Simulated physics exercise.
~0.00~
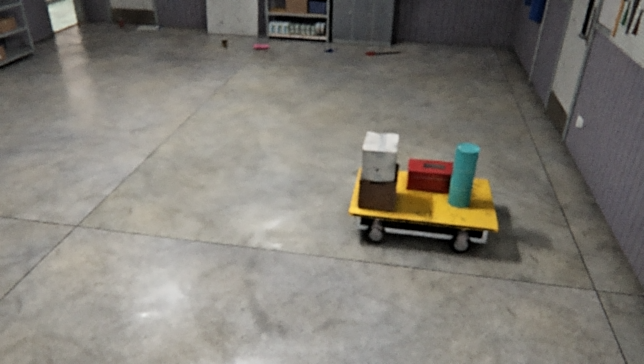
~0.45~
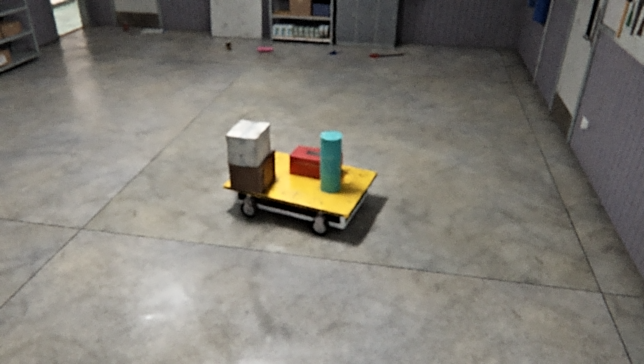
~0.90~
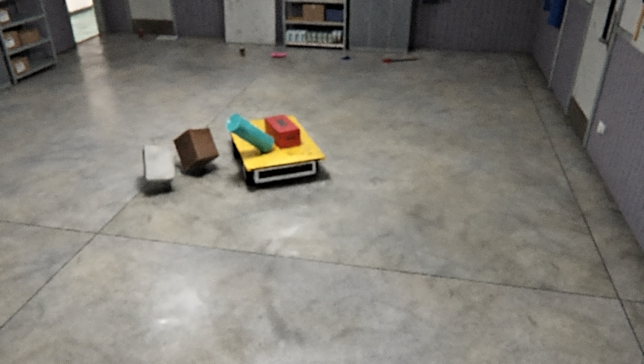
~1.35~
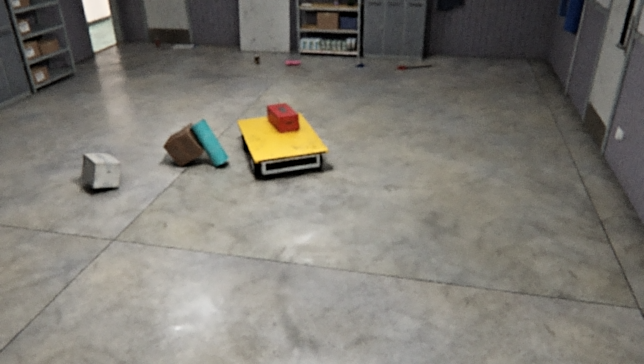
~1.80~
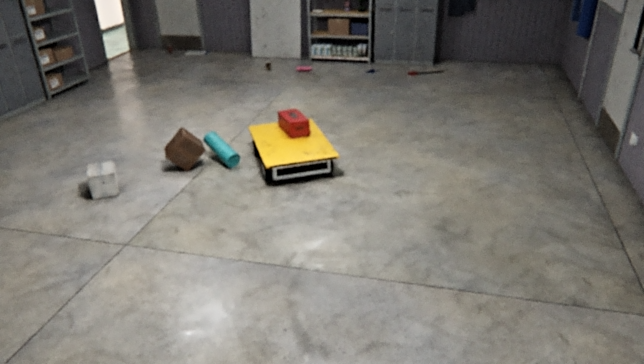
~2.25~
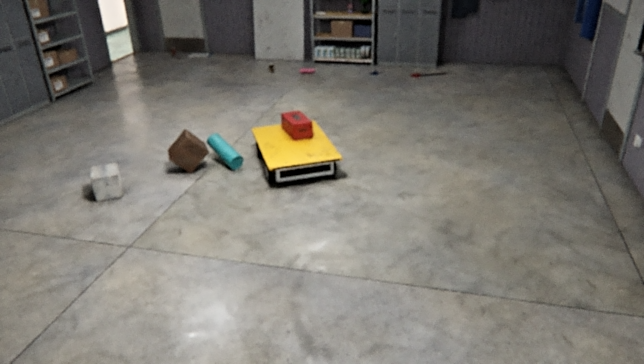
At the start, a flat yellow cart on a grey concrete floor carries a white parcel stacked on a brown box, a red toolbox and an upright turquoise canister. The cart rolls left and begins to turn away from the camera. As it swings around, the parcel and the brown box fall off toward the left, while the canister leans over. The canister then topples off the deck beside the brown box, and the cart comes to a stop. In the end, the parcel, brown box and canister lie on the floor, while the red toolbox remains upright on the deck.
